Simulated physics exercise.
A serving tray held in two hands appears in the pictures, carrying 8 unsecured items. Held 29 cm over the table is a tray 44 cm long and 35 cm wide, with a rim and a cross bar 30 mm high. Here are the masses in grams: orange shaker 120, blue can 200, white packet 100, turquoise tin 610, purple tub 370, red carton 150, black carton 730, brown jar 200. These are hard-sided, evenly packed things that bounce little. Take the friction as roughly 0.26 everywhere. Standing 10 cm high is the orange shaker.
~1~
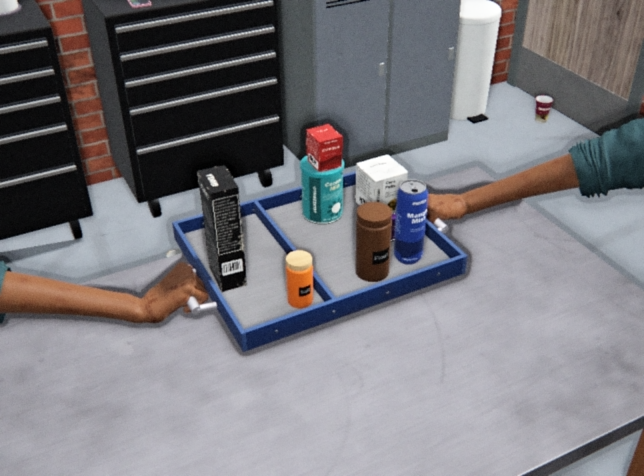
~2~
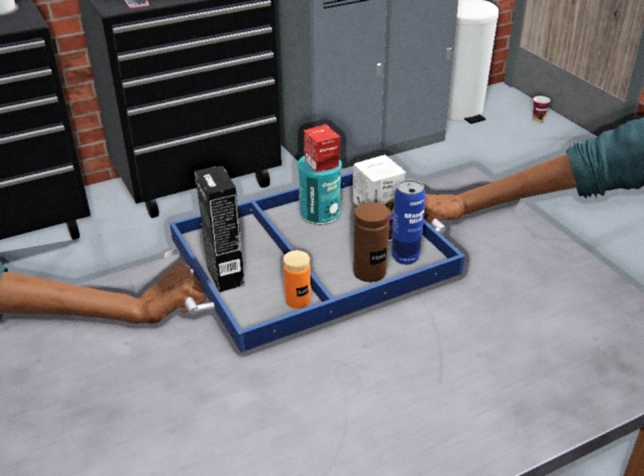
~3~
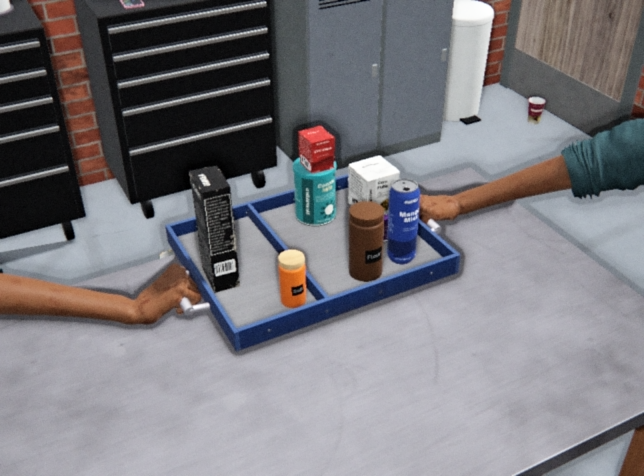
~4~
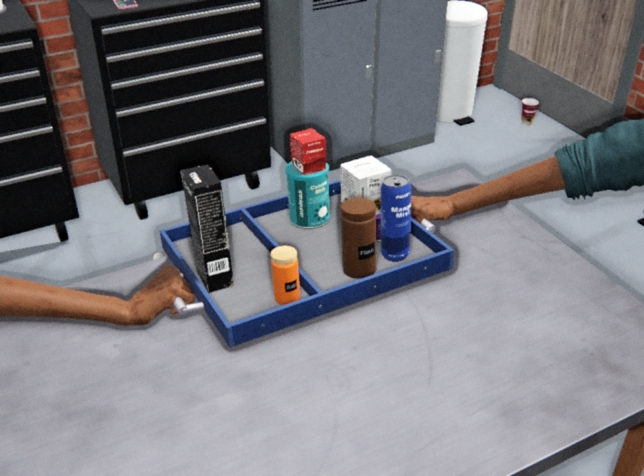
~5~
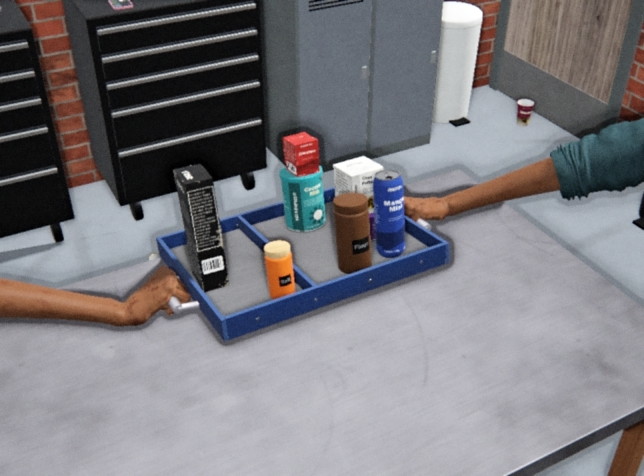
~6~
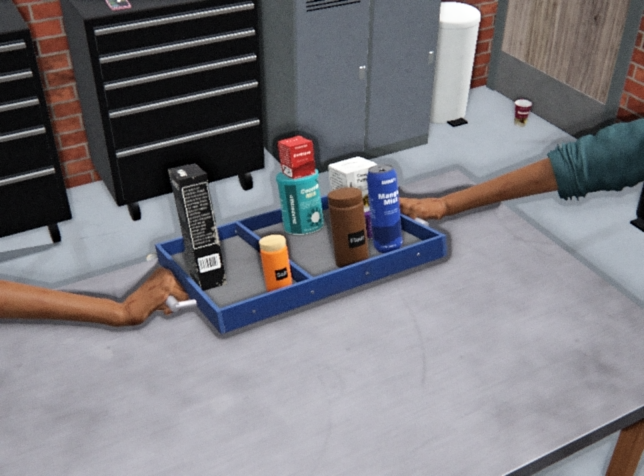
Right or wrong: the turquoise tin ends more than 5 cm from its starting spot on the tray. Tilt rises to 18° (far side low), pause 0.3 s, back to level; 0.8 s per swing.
Wrong.
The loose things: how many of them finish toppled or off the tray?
3.
Then, 0.50 s after the last picture, tilt 18°, far edge down; red carton now off the tray; turquoise tin slid 2 cm near (296, 202); black carton slid 9 cm.
Then, 0.70 s after the last picture, tilt 17°, far edge down; turquoise tin slid 2 cm near (296, 201); black carton tipped 10° from how it sat; white packet slid 15 cm.
Then, 1.00 s after the last picture, tilt 7°, far edge down; white packet and black carton now off the tray; turquoise tin slid 2 cm near (297, 192); blue can tipped 5° from how it sat.
At rest, off the tray, white packet, red carton and black carton; not toppled but over 5 cm from the start, orange shaker, blue can, purple tub and brown jar; the last one in place, give or take 5 cm. In the last view, turquoise tin near (298, 187).
